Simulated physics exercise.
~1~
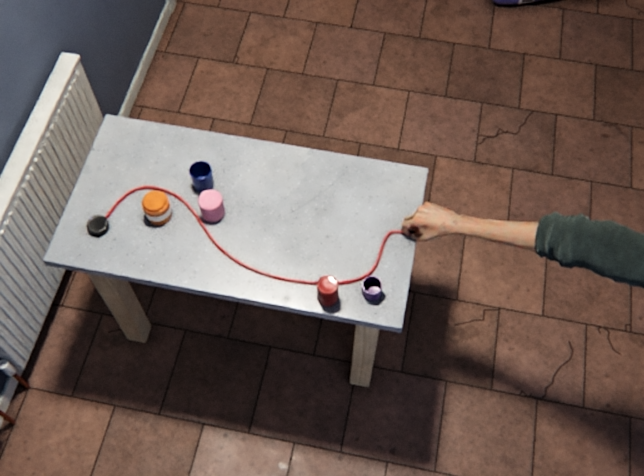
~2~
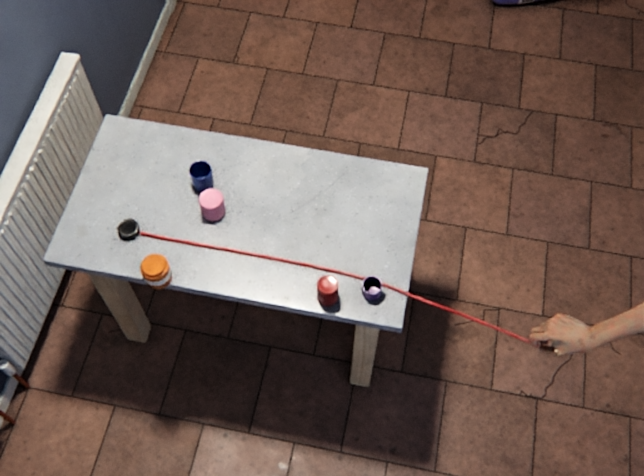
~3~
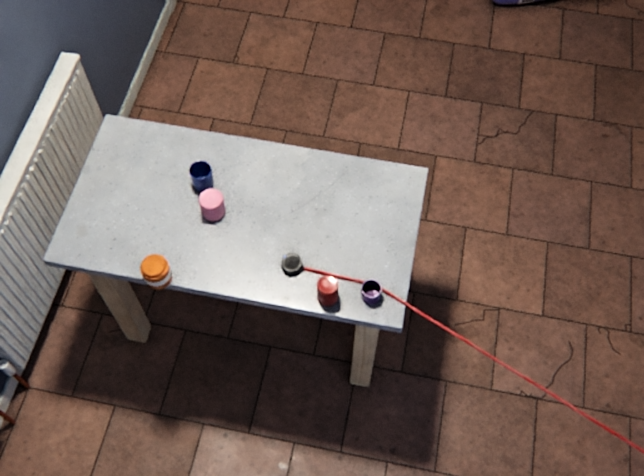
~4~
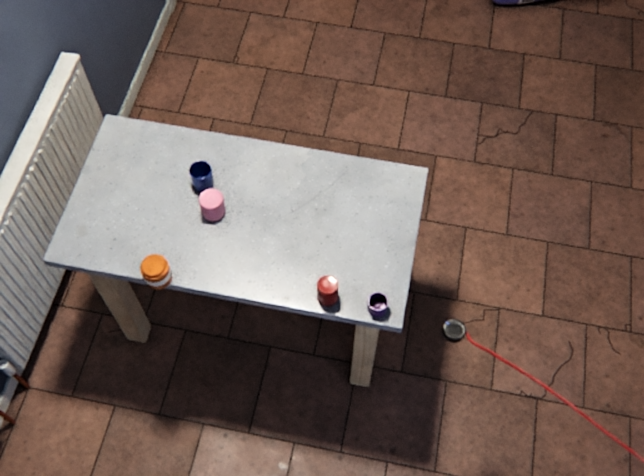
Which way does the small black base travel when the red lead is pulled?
The black base moves to the right, following the red lead across the table until it is off the top.
